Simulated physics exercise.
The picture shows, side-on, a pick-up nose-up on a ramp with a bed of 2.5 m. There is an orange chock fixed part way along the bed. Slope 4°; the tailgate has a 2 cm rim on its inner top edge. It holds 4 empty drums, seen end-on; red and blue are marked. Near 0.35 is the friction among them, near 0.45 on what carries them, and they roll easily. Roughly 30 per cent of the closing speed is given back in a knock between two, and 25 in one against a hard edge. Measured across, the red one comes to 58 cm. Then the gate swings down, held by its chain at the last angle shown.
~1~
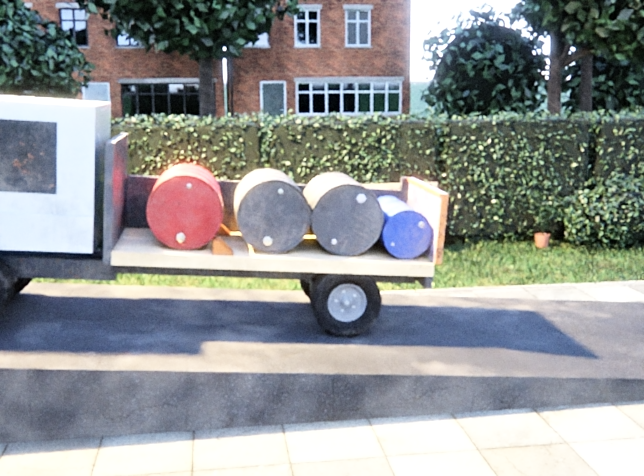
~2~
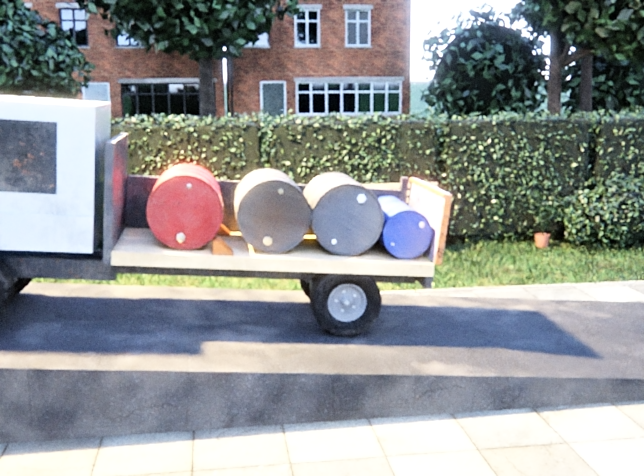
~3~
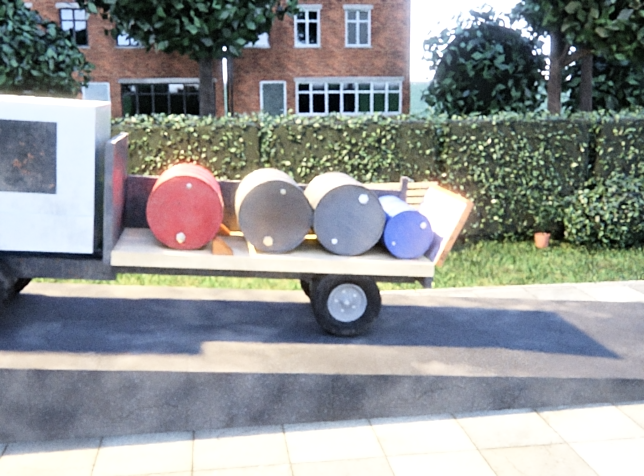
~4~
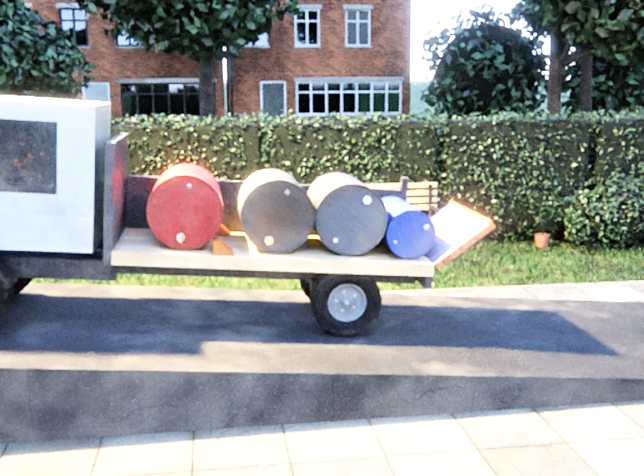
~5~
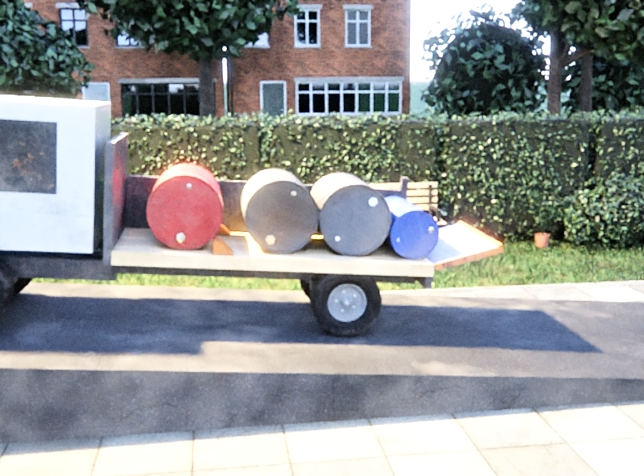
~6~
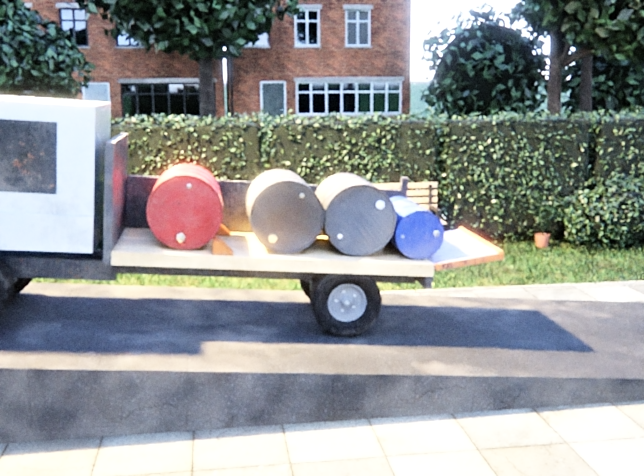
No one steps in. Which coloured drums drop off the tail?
Taking red first, it keeps its spot. Blue keeps its spot.
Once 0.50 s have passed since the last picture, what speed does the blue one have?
Speed approx. 0.3 m/s.
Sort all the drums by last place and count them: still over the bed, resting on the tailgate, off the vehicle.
That gives 3, then 1, then 0.
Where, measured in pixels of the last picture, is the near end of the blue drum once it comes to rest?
(461, 230), roughly.
Another 0.5 s on from the last picture, red is on the bed, 195 cm short of the hinge; blue is on the gate, 5 cm past the hinge, rolling right; 0 out so far.
Another 1.0 s on from the last picture, blue is on the gate, 15 cm past the hinge, rolling right; still the same for red; 0 out so far.
In the end (1.7 s after the last picture), red is on the bed, 195 cm short of the hinge; blue is on the gate, 25 cm past the hinge; 0 out so far.
